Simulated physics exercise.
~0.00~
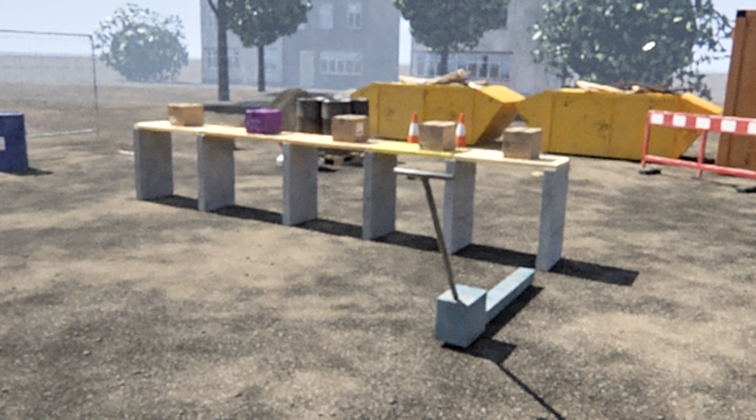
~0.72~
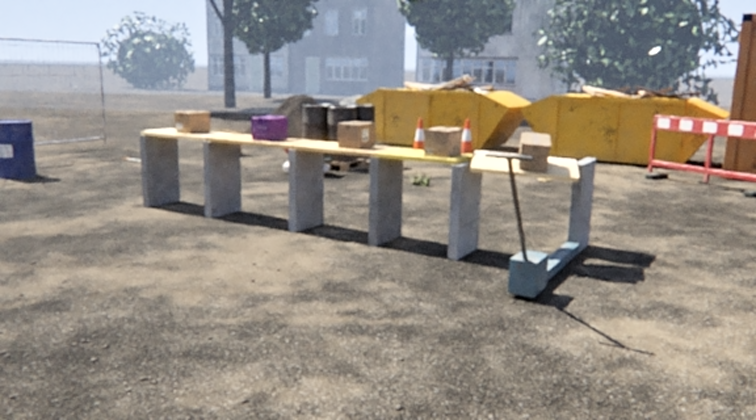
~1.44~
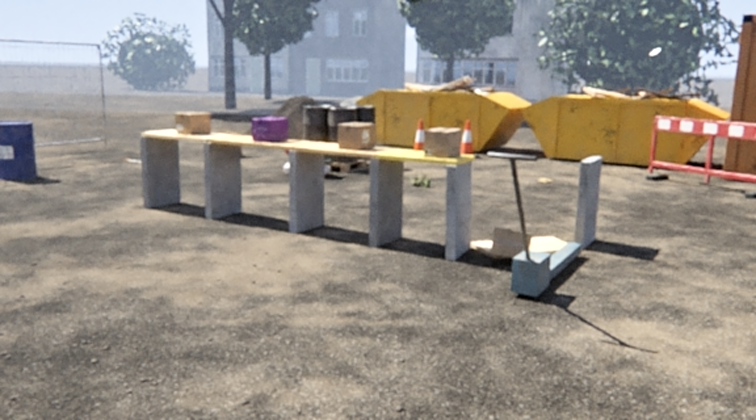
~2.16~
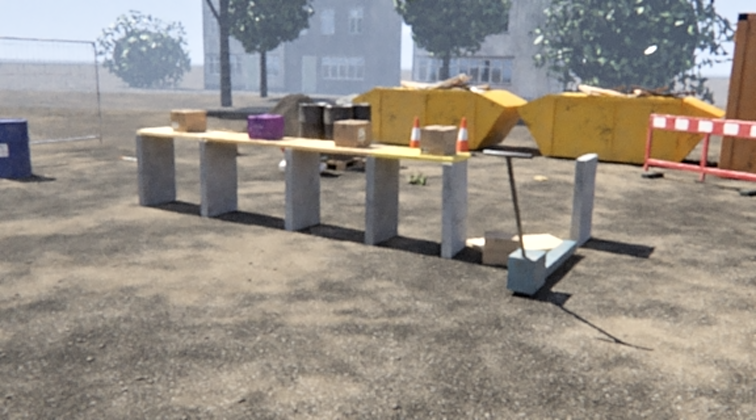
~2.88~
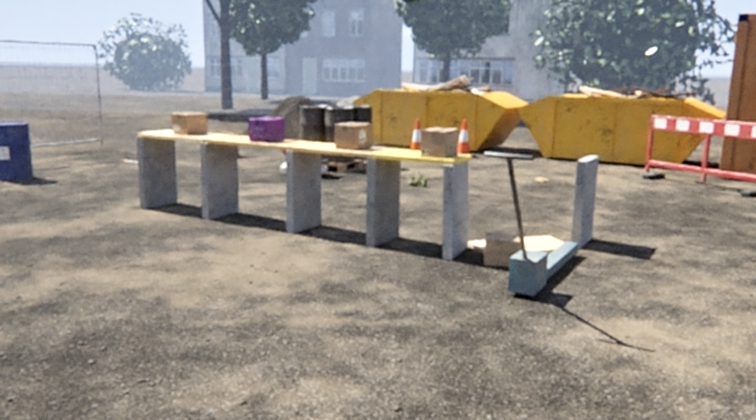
In a dirt yard, a jack shoves an end block, dropping one board and its carton.
